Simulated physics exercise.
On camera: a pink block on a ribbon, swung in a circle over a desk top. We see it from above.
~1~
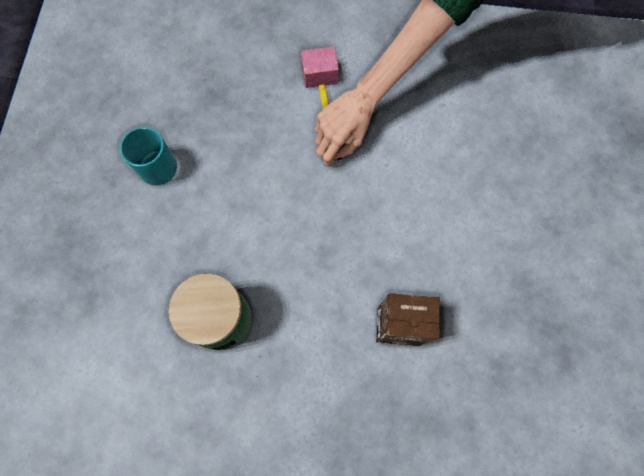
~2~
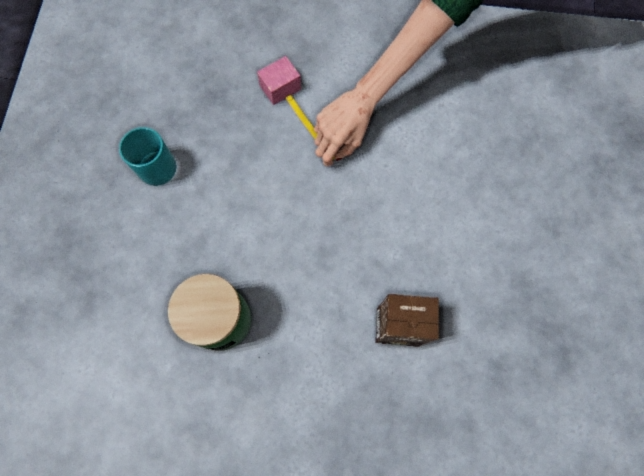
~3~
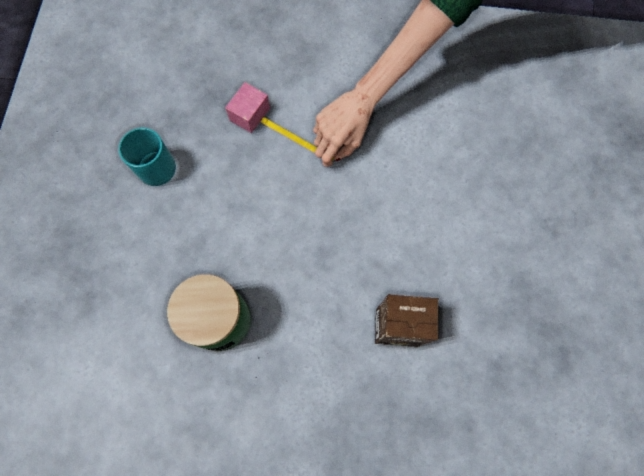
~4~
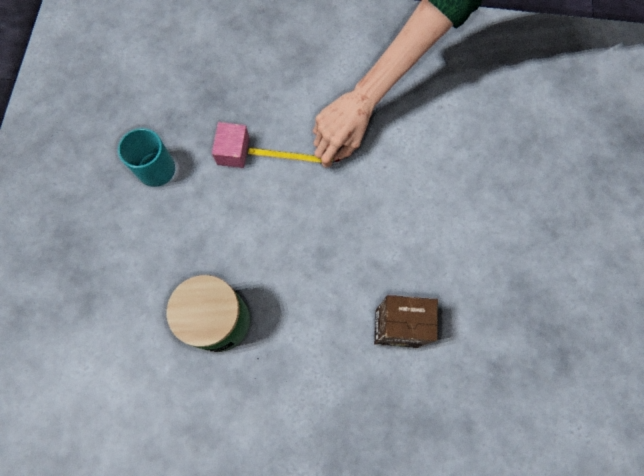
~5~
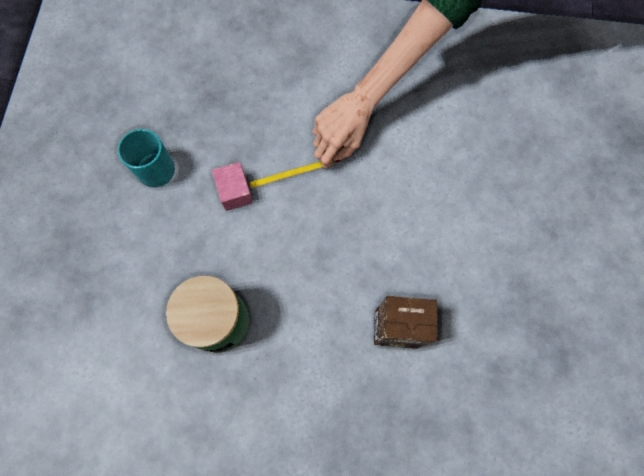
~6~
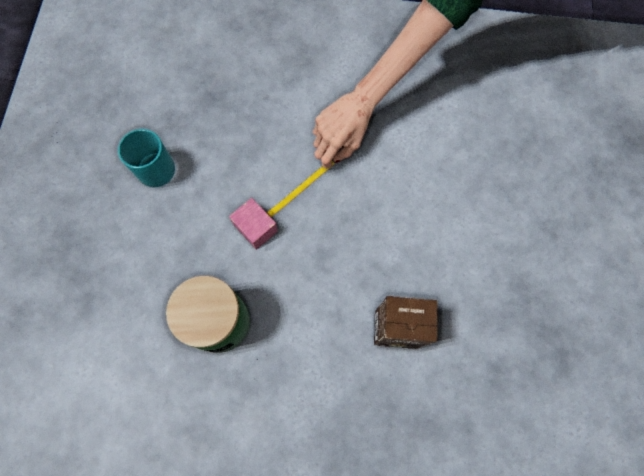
A pink block on a yellow ribbon, held by a hand at the top, starts above the hand and swings anticlockwise over the grey surface. It sweeps down the left side past the turquoise mug, then curves below and left of the hand, near the wooden-lidded green canister, while the brown carton stays put.
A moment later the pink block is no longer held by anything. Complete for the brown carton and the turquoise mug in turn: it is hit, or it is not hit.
Brown carton: It is hit. Turquoise mug: It is not hit.
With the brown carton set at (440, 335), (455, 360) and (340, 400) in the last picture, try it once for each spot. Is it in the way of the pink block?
In case one it takes a blow, in case two it takes a blow, and in case three it is avoided.
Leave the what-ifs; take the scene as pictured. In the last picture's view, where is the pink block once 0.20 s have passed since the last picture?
It is somewhere near (360, 323).
Then, 0.08 s later than the last view, block near (324, 280).
Then, 0.20 s later than the last view, block near (360, 323); brown carton pushed aside.
Finally, block near (354, 338); brown carton pushed aside. The brown carton is struck and the turquoise mug remains clear.
